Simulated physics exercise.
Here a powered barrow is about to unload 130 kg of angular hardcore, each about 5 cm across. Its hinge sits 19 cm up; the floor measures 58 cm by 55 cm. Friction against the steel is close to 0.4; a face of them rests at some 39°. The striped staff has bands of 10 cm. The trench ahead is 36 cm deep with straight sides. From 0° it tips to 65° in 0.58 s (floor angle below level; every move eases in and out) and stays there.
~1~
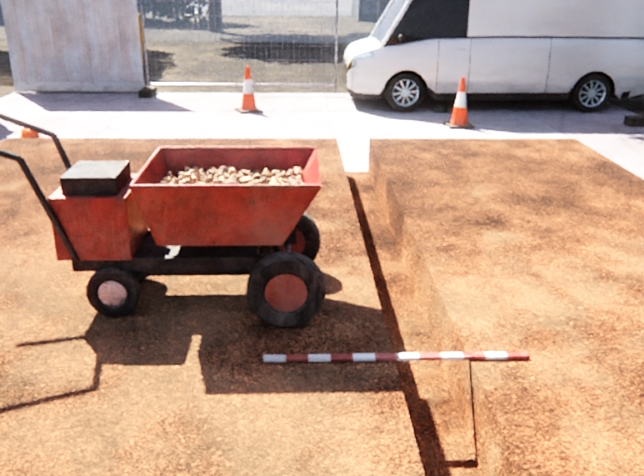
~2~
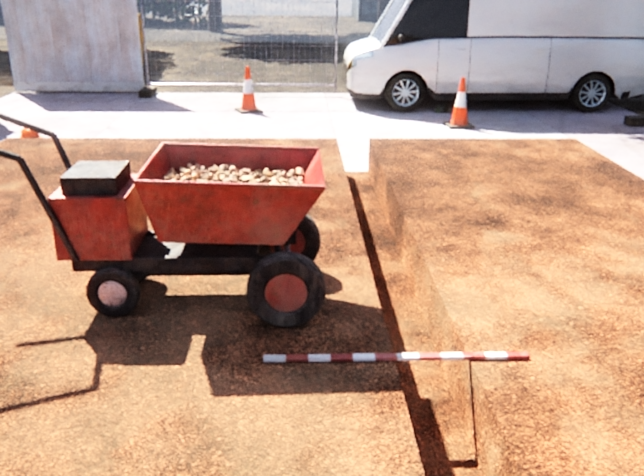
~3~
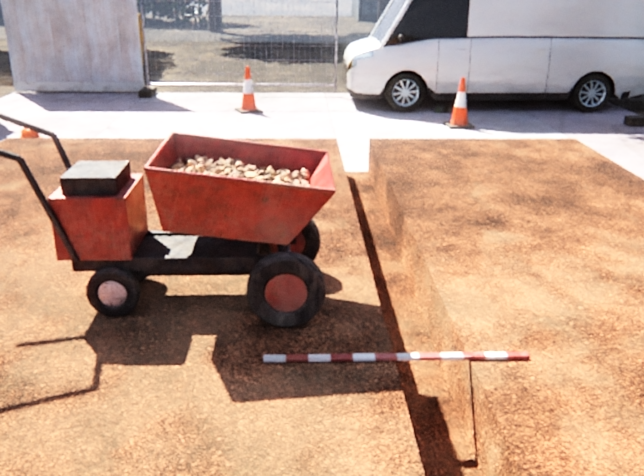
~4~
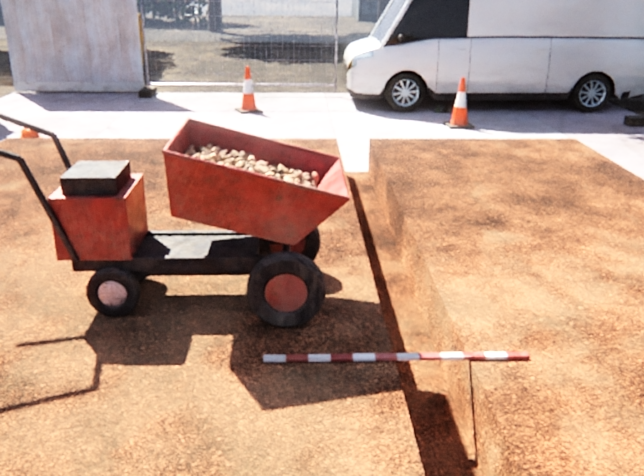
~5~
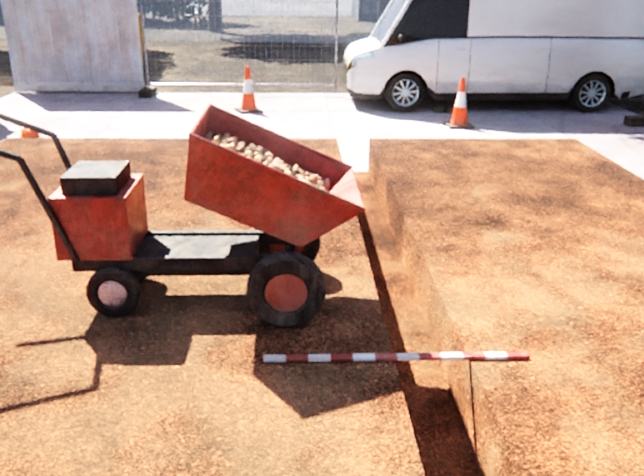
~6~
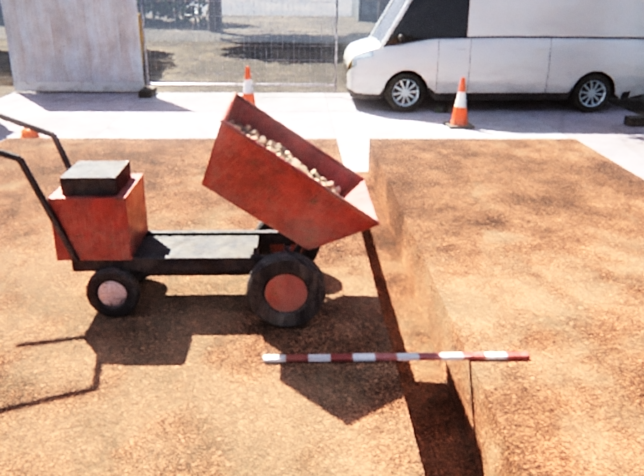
At first, a red motorized barrow heaped with pale stones sits with its tray level beside a narrow trench, a striped staff lying in front. The tray then tilts forward, its rear rising steadily while its front lip swings right and over the trench, the wheels staying still and the stones remaining inside.
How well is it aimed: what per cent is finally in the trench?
About 31 per cent.
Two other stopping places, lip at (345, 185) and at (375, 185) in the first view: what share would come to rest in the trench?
Near 15 per cent from the first place, 5 from the second.
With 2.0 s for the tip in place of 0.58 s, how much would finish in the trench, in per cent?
In that case some 25 per cent.
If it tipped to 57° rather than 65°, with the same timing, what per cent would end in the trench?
It would be near 20 per cent.
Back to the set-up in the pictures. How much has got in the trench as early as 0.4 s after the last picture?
Some 10 per cent.
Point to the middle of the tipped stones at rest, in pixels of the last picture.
Around (432, 338).
Then, 0.1 s after the last picture the floor is at 54°, 100 % in the tray; the foremost stones are at (370, 231).
Then, 0.4 s after the last picture the floor is at 65°, 92 % in the tray, 8 % in the trench; the foremost stones are at (441, 283).
Then, 0.7 s after the last picture the floor is at 65°, 56 % in the tray, 22 % in the trench, 22 % past the trench; the foremost stones are at (557, 303).
Then, 2.7 s after the last picture the floor is at 65°, 46 % in the tray, 31 % in the trench, 23 % past the trench; the foremost stones are at (625, 303).
